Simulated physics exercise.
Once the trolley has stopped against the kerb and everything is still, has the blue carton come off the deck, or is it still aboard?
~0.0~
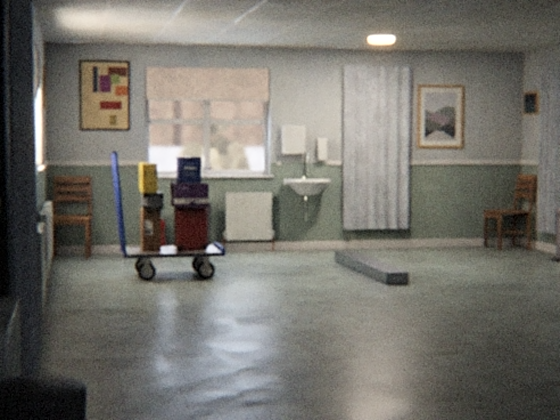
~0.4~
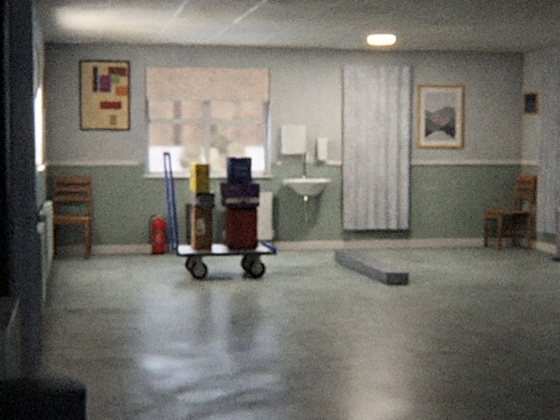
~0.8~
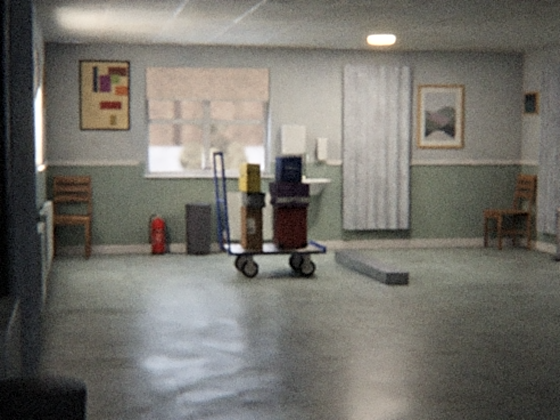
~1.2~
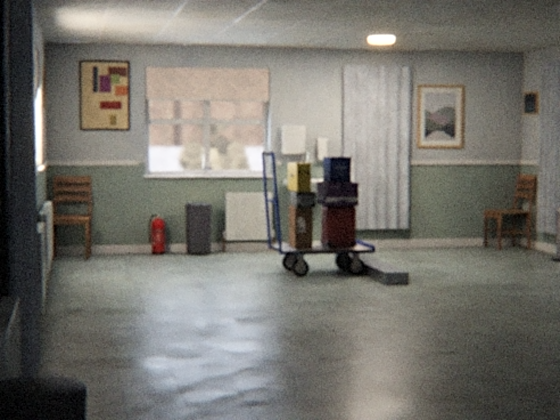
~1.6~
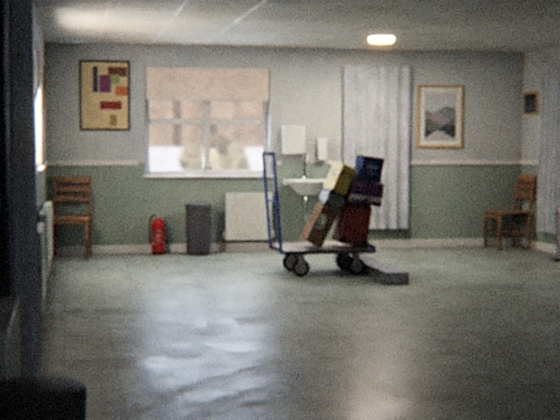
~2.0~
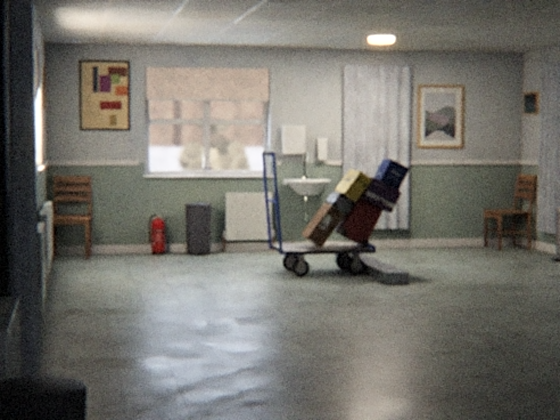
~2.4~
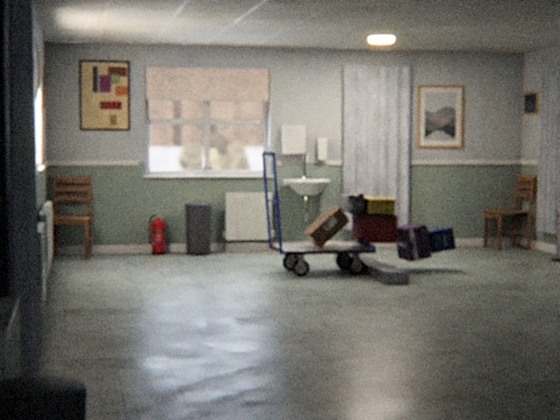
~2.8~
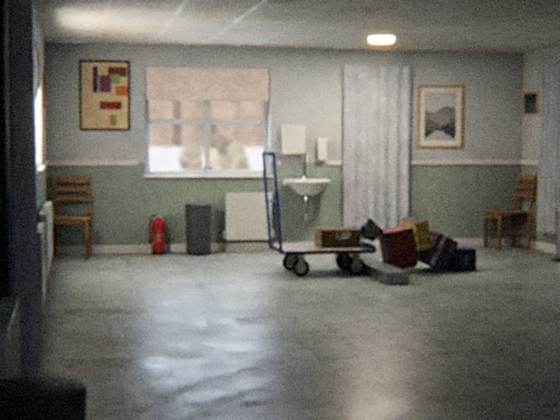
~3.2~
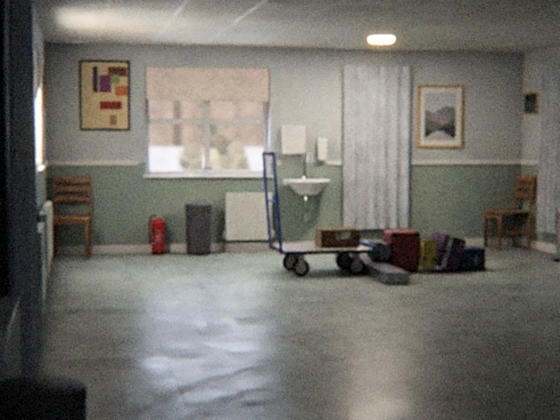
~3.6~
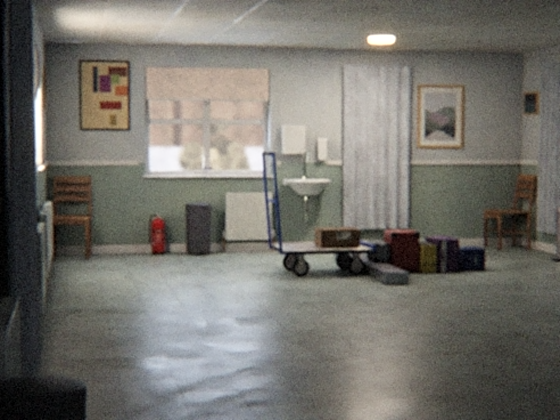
The blue carton comes off. It pitches over the front of the trolley and ends up on the floor past the kerb, farthest to the right.
